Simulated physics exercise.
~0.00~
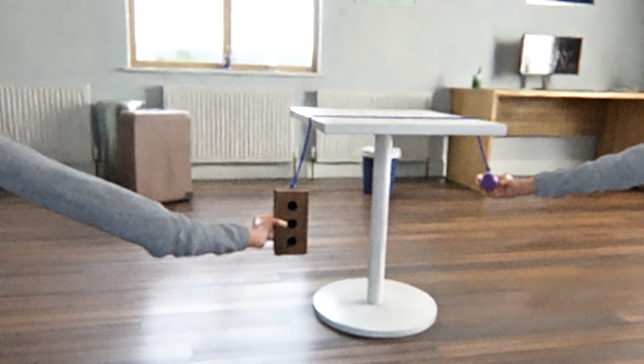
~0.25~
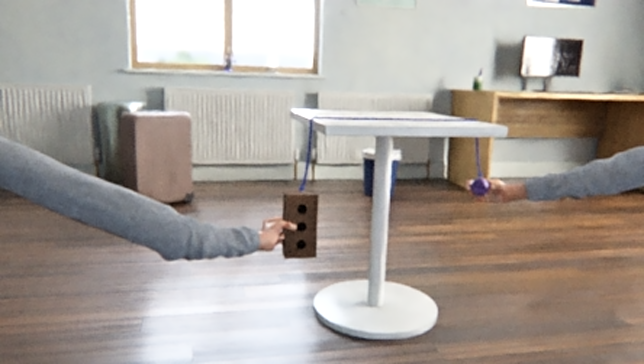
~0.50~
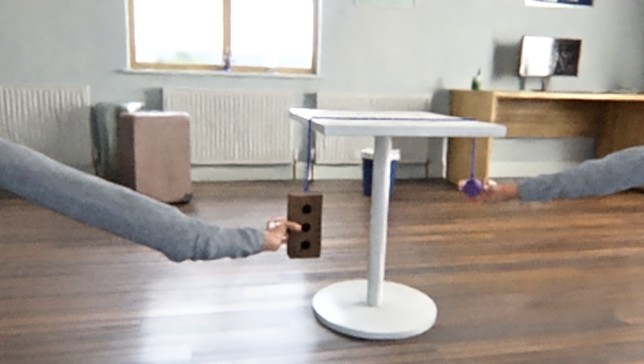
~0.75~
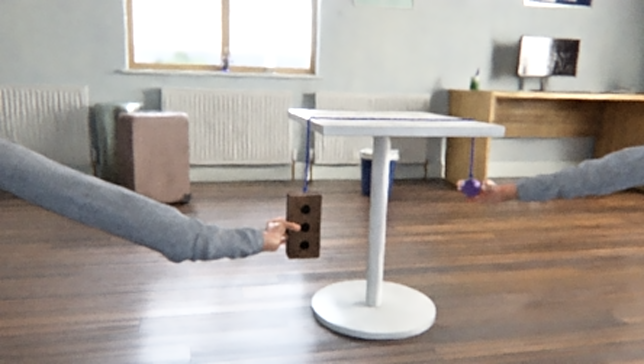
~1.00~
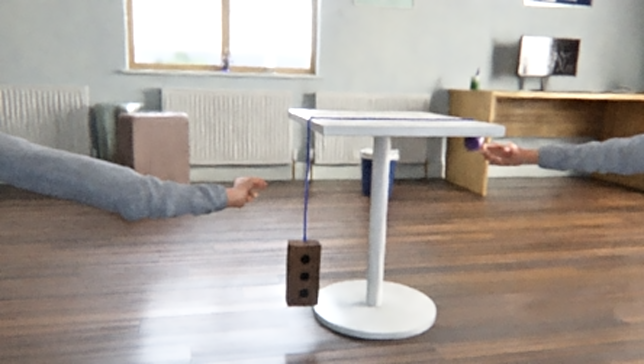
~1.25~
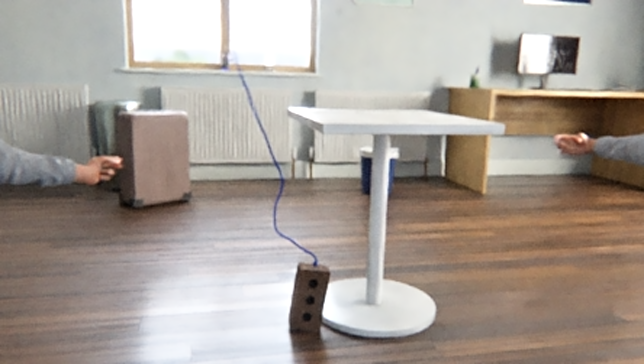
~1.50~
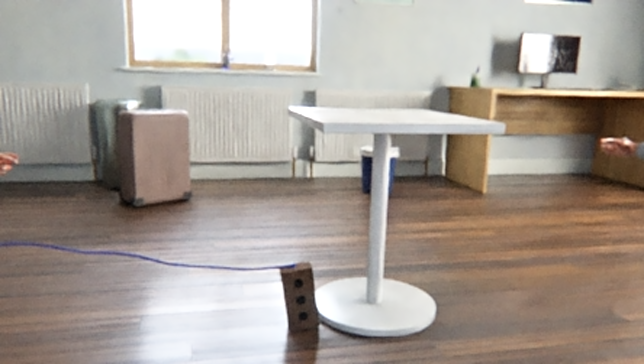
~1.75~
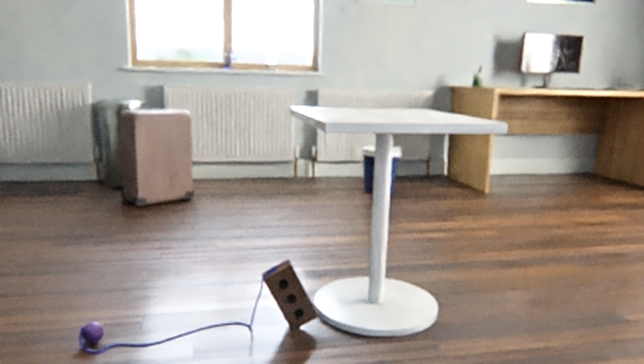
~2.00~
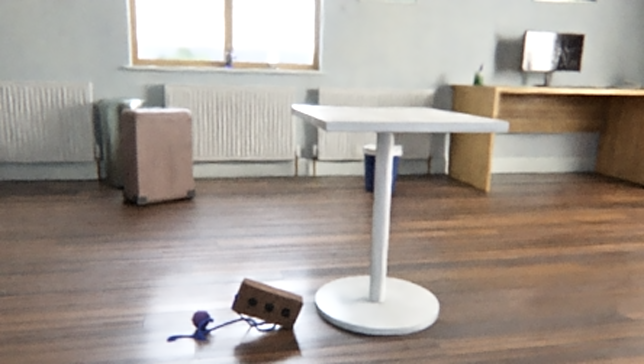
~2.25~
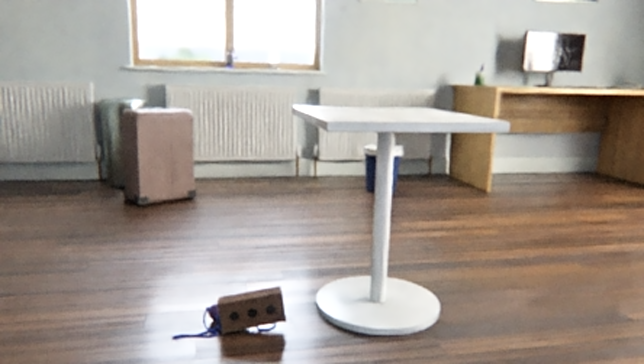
A released brick drops to the floor, pulling the purple ball over the table after it.
